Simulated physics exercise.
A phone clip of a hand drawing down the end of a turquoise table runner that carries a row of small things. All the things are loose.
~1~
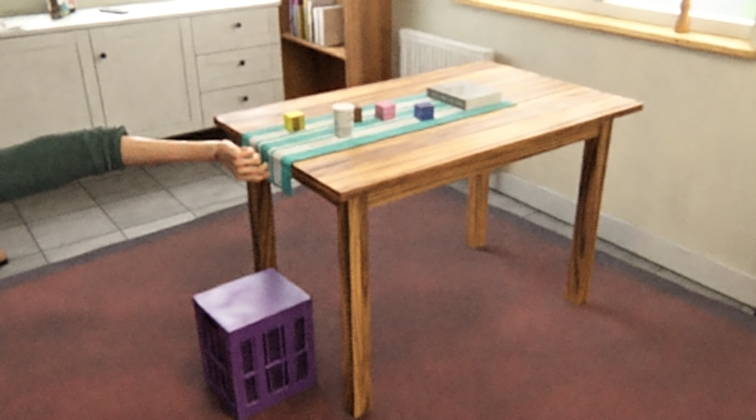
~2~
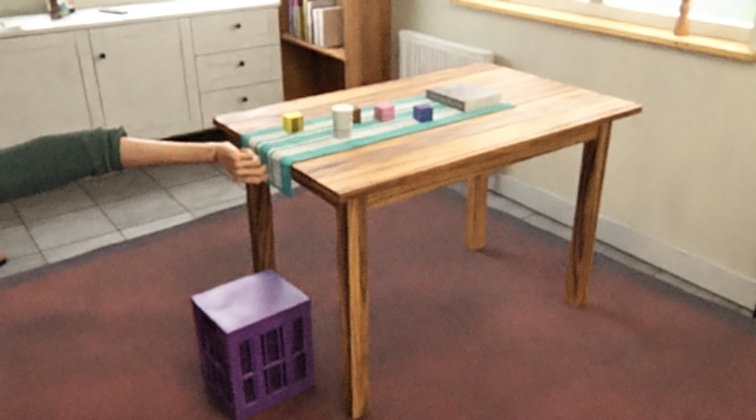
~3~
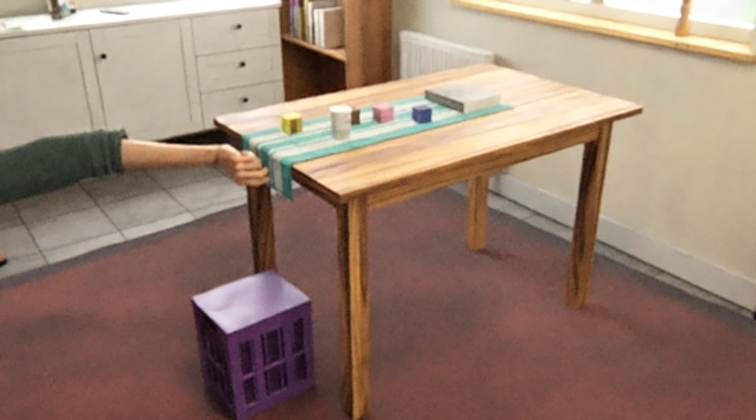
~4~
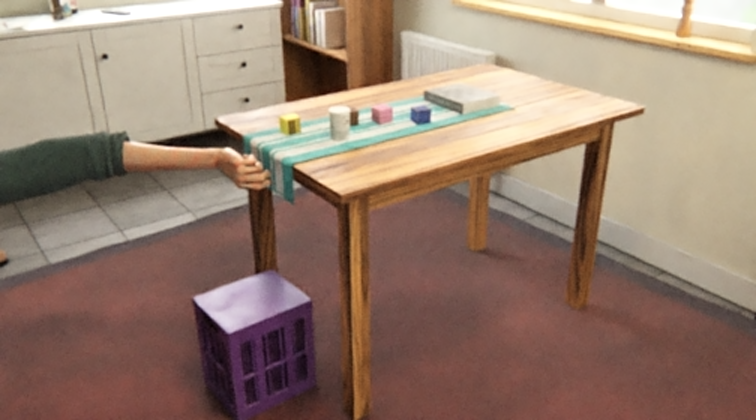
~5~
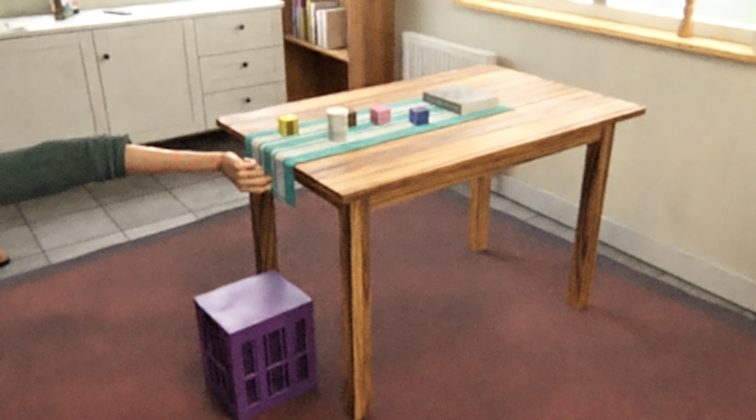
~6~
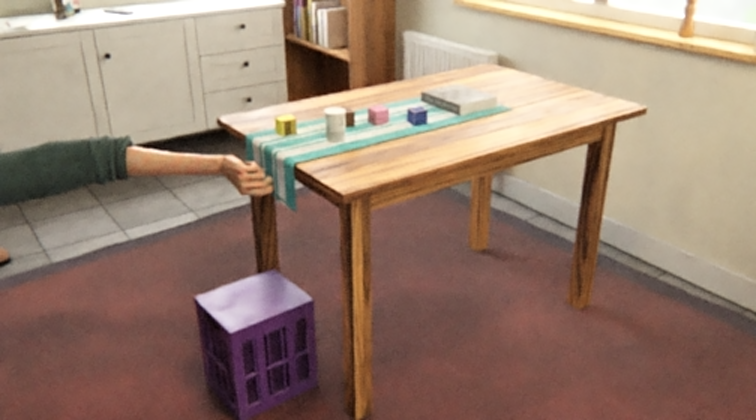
In a room with white cabinets and a dark red rug, a hand at the left end of a wooden table grips a turquoise striped runner holding small cubes, a white can and a flat grey object. The hand draws the cloth slightly downward, and the small things shift a little left with it.
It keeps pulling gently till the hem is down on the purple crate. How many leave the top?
The table loses three.
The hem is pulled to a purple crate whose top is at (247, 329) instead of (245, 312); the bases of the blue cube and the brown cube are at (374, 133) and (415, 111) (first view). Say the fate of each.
The blue cube goes over; the brown cube does not fall.
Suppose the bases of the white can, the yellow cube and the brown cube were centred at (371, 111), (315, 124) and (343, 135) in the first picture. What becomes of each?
The white can survives, the yellow cube tumbles off, the brown cube comes down.
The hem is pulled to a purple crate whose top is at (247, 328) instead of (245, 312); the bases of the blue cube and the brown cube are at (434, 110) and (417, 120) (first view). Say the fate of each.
The blue cube does not fall, the brown cube remains up.
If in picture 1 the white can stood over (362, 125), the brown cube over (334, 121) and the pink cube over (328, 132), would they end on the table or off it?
The white can tumbles off; the brown cube goes over; the pink cube comes down.
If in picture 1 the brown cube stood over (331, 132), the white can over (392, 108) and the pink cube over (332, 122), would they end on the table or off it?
The brown cube goes over, the white can remains up, the pink cube is carried off.
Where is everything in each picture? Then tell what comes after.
Hem (293, 198); yellow cube (294, 114); white can (343, 106); brown cube (353, 106); pink cube (385, 103); blue cube (424, 104); top of the crate (245, 312), in the first picture.
Hem (293, 199); yellow cube (293, 115), in the second picture.
Hem (293, 202); white can (341, 109), in the third picture.
Hem (294, 205); brown cube (349, 109); top of the crate (245, 313), in the fourth picture.
Hem (296, 209); pink cube (381, 108), in the fifth picture.
Hem (297, 212); yellow cube (285, 117); white can (335, 111); brown cube (346, 110); pink cube (378, 108); blue cube (417, 109), in the sixth picture.
Soon after, hem near (273, 243); yellow cube gone.
Then, hem near (274, 272); yellow cube and white can gone.
Further on, hem on the crate; yellow cube, white can and brown cube gone.
At rest, hem on the crate; yellow cube, white can and brown cube gone. The count of fallen things is three.
